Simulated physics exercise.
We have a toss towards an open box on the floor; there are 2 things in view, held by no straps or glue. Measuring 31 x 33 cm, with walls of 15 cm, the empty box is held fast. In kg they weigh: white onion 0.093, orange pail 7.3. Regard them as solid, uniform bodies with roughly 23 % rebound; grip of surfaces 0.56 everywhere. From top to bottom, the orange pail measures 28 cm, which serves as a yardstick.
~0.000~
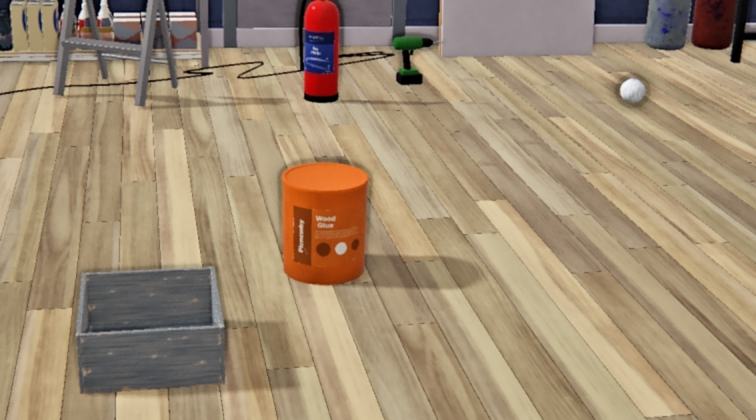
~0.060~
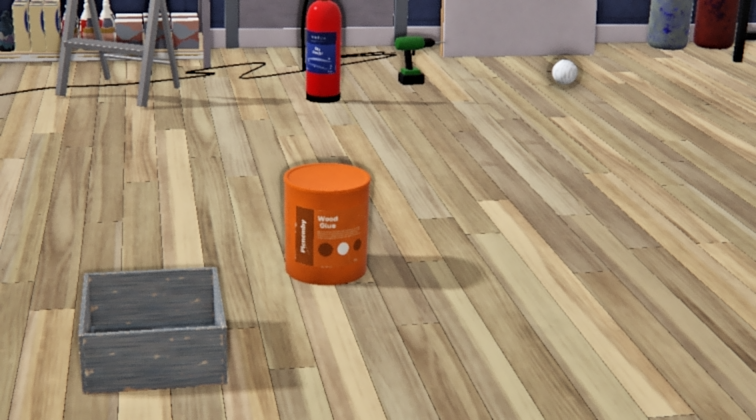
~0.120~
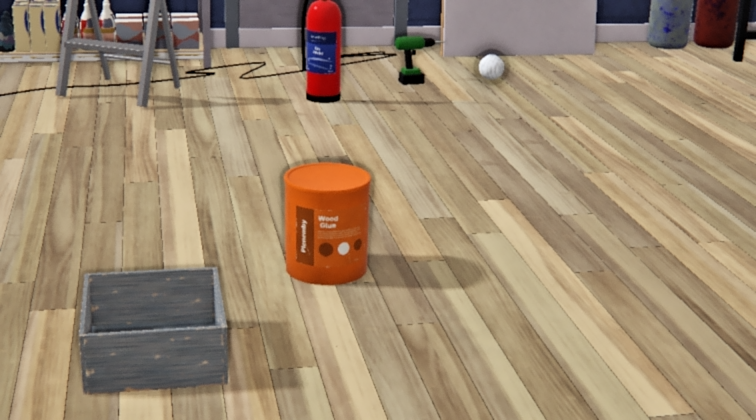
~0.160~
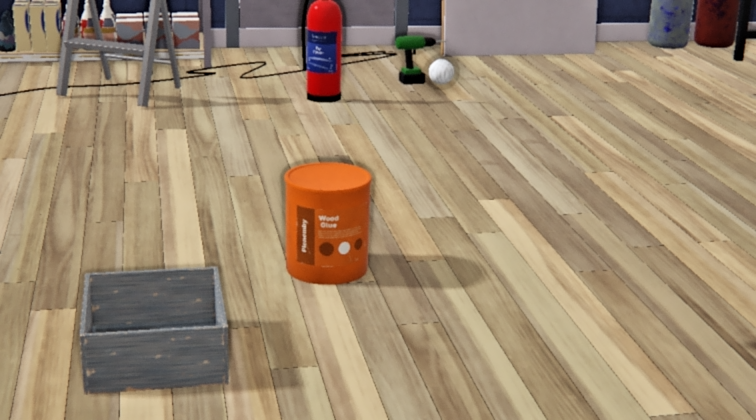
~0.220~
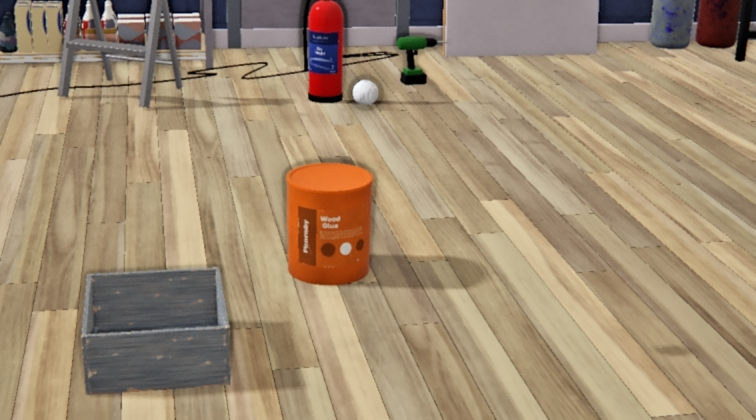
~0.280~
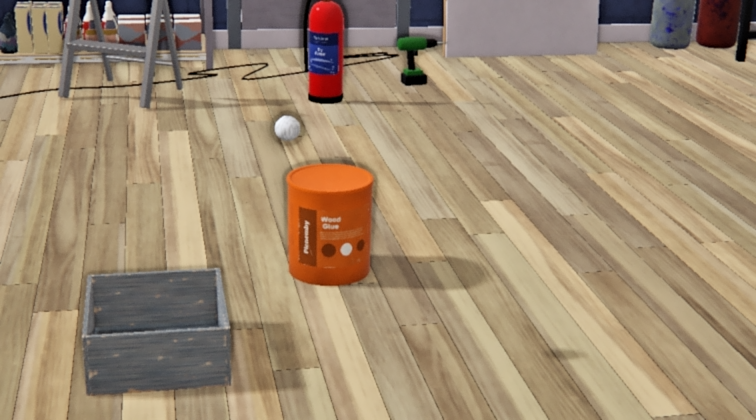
At the start, a small white ball is in the air at the upper right, with an orange pail and an open grey box on the wood floor. It moves left, rising slightly, then sinks past the green drill and red extinguisher, and is last above and left of the pail.
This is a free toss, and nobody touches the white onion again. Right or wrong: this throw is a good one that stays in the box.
Wrong, it ends outside.
By 0.48 s, onion outside, 29 cm from the box's middle; white onion near (34, 317).
By 0.68 s, onion outside, 76 cm from the box's middle.
By 0.88 s, onion outside, 101 cm from the box's middle.
When it is over (1.1 s), onion outside, 117 cm from the box's middle; orange pail within 10 cm of the start.
